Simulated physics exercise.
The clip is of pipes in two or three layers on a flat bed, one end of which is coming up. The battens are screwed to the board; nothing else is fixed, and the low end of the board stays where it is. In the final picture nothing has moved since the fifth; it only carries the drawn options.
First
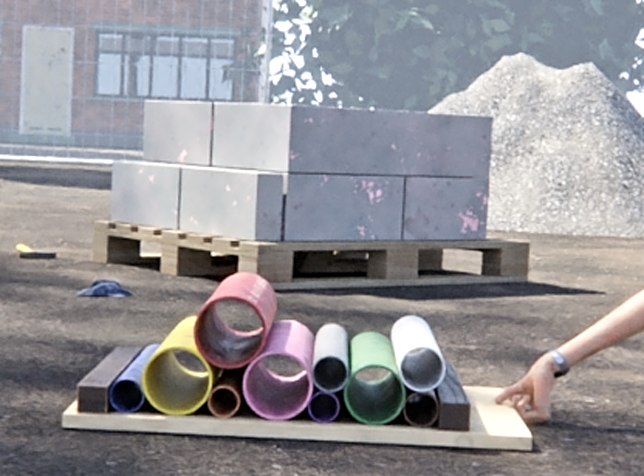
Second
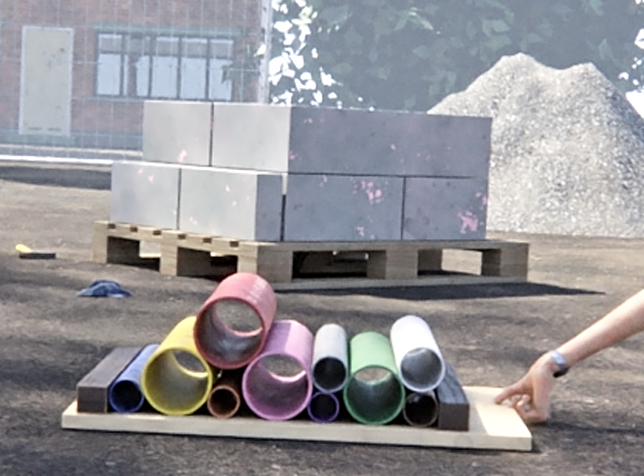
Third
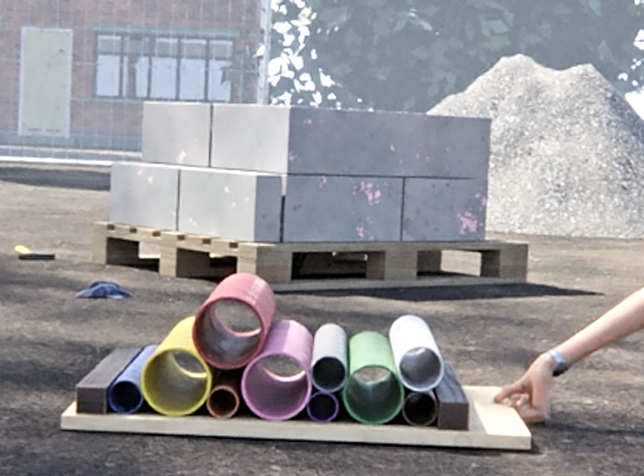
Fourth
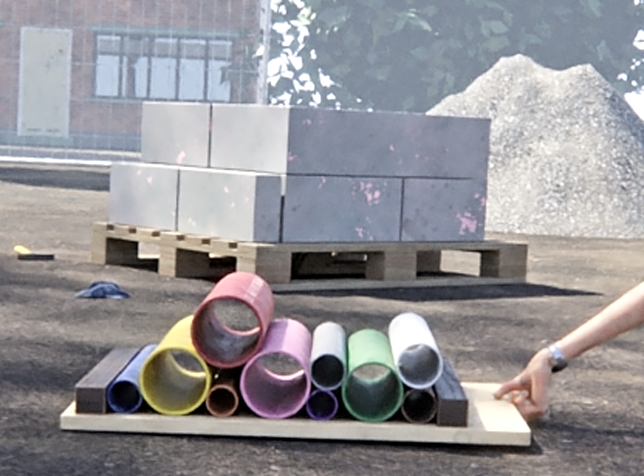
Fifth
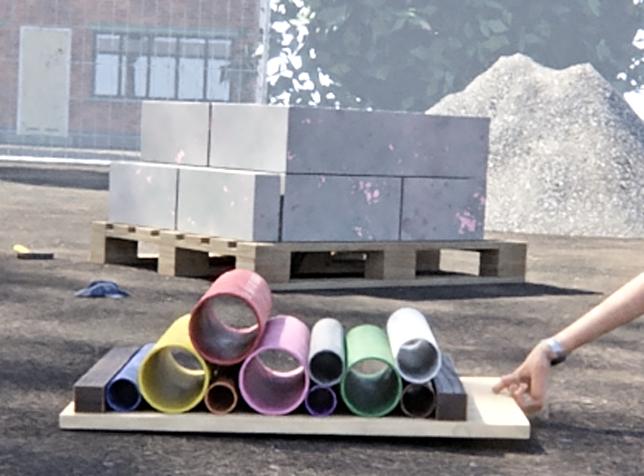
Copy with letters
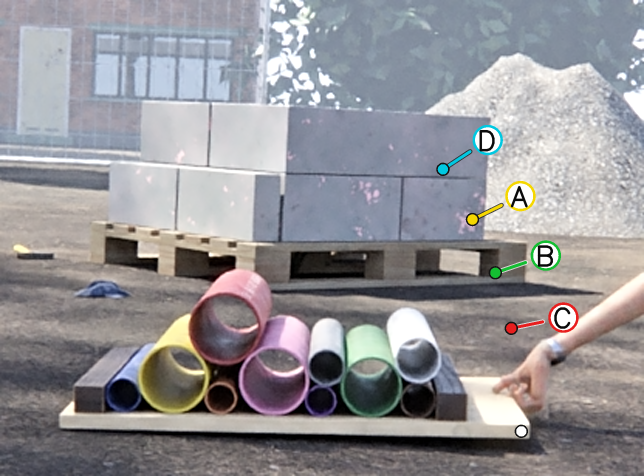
A hand slightly raising the right end of a board stacked with colourful pipes between dark battens, the pipes staying in place.
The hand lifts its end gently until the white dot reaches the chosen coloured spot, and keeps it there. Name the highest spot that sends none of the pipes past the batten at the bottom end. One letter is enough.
Up to D.
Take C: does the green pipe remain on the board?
The green pipe: Yes.
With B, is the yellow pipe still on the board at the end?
The yellow pipe: Yes.
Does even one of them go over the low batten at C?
No, at C.
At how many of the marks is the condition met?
Four of the four.
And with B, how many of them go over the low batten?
The count is none.
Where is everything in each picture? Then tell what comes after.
The first picture shows white pipe (422, 369); red pipe (230, 332); grey pipe (330, 374).
The second picture shows grey pipe (330, 374); board (301, 393).
The third picture shows board (300, 393); green pipe (374, 394); brown pipe (420, 409); red pipe (228, 333).
The fourth picture shows board (300, 392); blue pipe (124, 396); yellow pipe (175, 381).
The fifth picture shows board (298, 388); blue pipe (124, 394); yellow pipe (174, 378).
On the copy, A at (473, 219); B at (495, 273); C at (511, 328); D at (443, 169); the white dot at (521, 431).
On D. First, board at 20°.
Then, board at 36°.
Finally, board at 36°, none over the low batten.
By contrast, A none over the low batten; B none over the low batten; C none over the low batten.
